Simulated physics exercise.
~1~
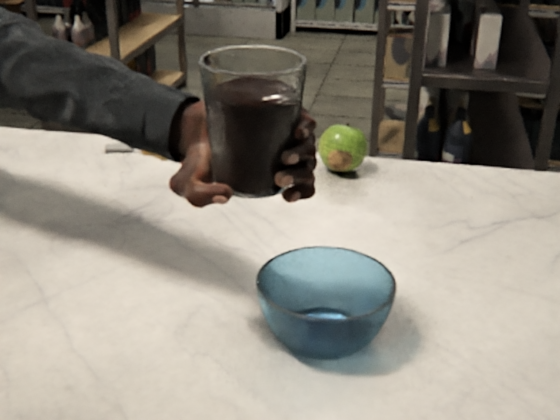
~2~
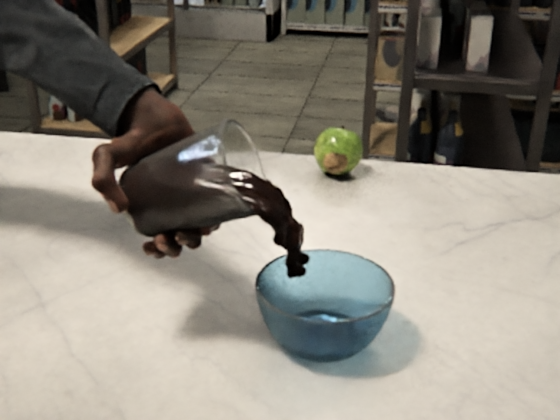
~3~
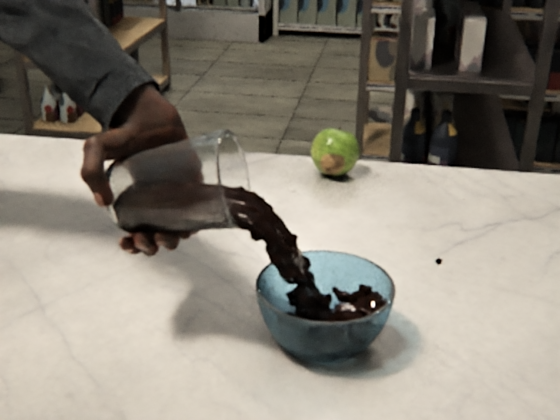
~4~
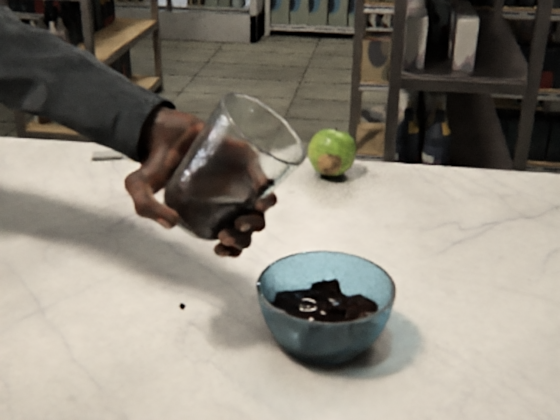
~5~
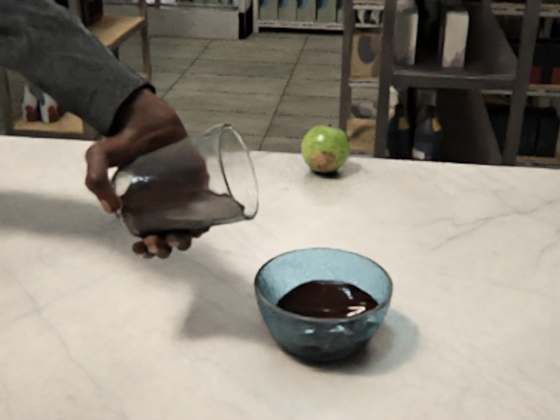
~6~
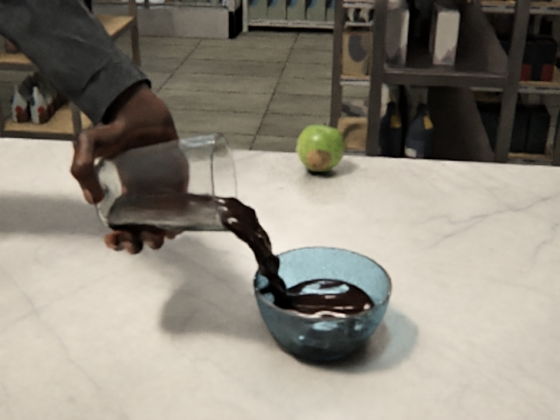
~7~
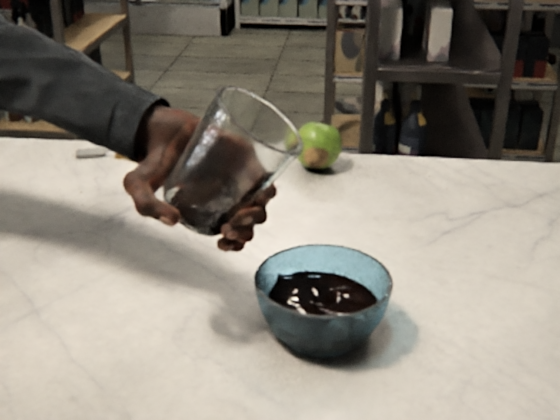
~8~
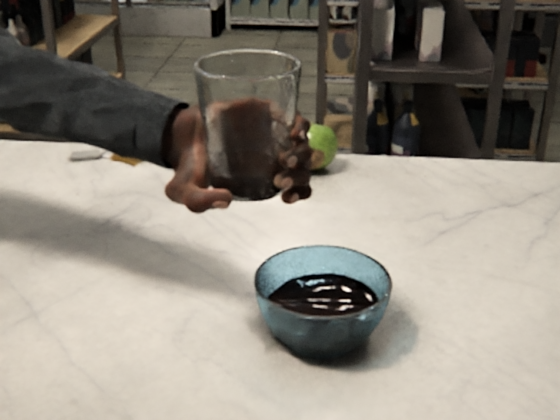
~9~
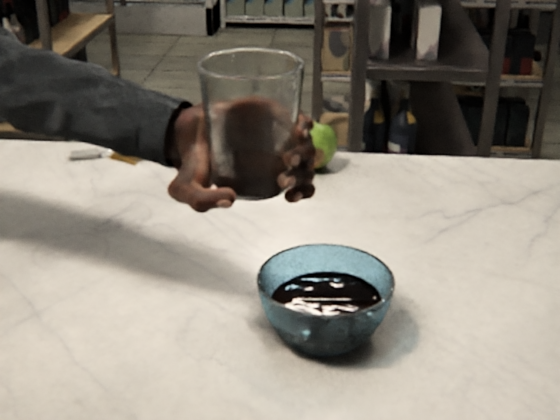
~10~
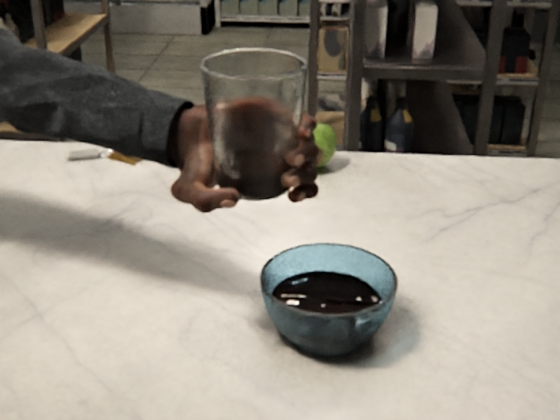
On a pale marble worktop, a hand pours dark coffee from a glass into a blue bowl twice.
